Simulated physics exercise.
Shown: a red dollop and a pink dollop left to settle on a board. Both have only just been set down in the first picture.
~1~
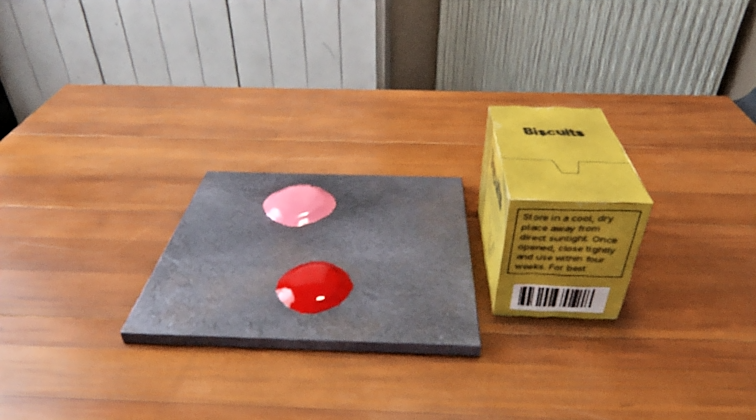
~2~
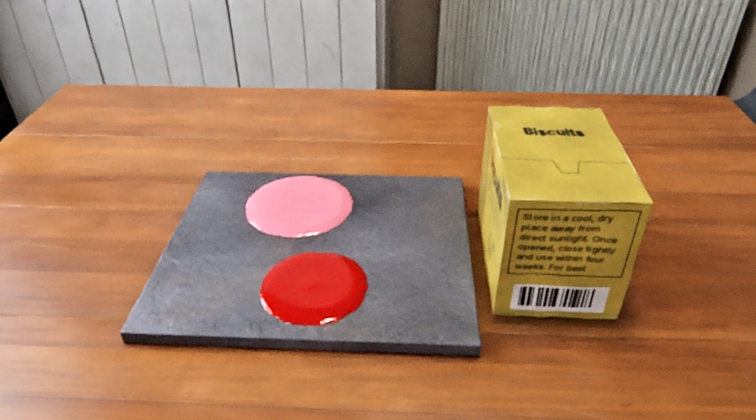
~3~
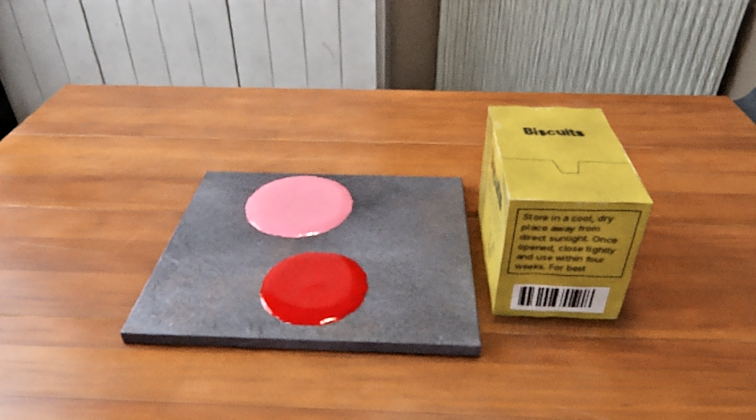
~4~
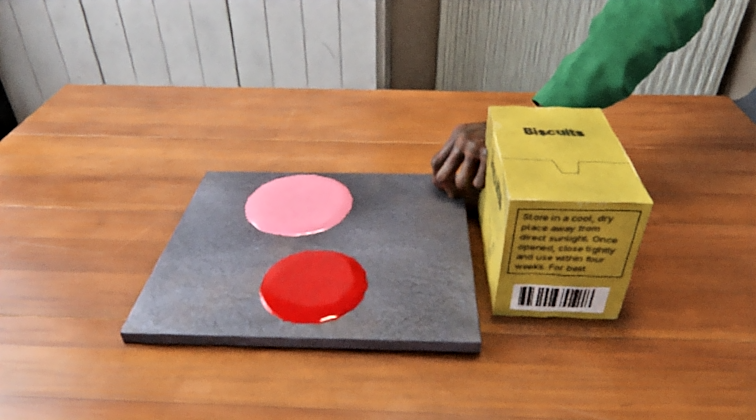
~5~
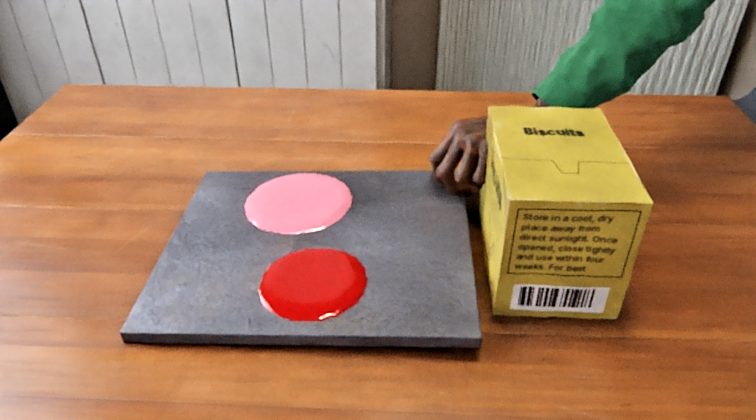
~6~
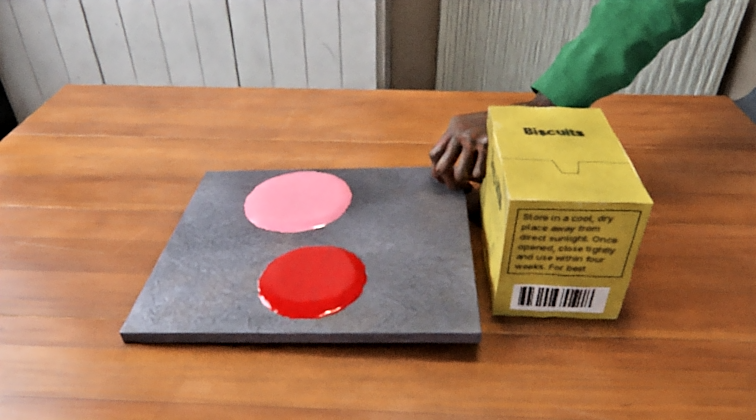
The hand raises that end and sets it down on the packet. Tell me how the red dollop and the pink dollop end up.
Take the red dollop first: It goes over; then the pink dollop goes over.
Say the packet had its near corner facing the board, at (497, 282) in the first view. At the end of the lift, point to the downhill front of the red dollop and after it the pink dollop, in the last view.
The first tip is at (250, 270), the second at (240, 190).
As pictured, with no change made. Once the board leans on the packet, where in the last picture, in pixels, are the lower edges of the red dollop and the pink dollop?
At (174, 266), and at (186, 200).
A moment on, slope about 28°; the red dollop has crept down a long way; the pink dollop has crept down a long way.
Further on, the red dollop is dripping off the low end; the pink dollop is dripping off the low end.
When it is over, slope about 28°; the red dollop is dripping off the low end; the pink dollop is dripping off the low end.
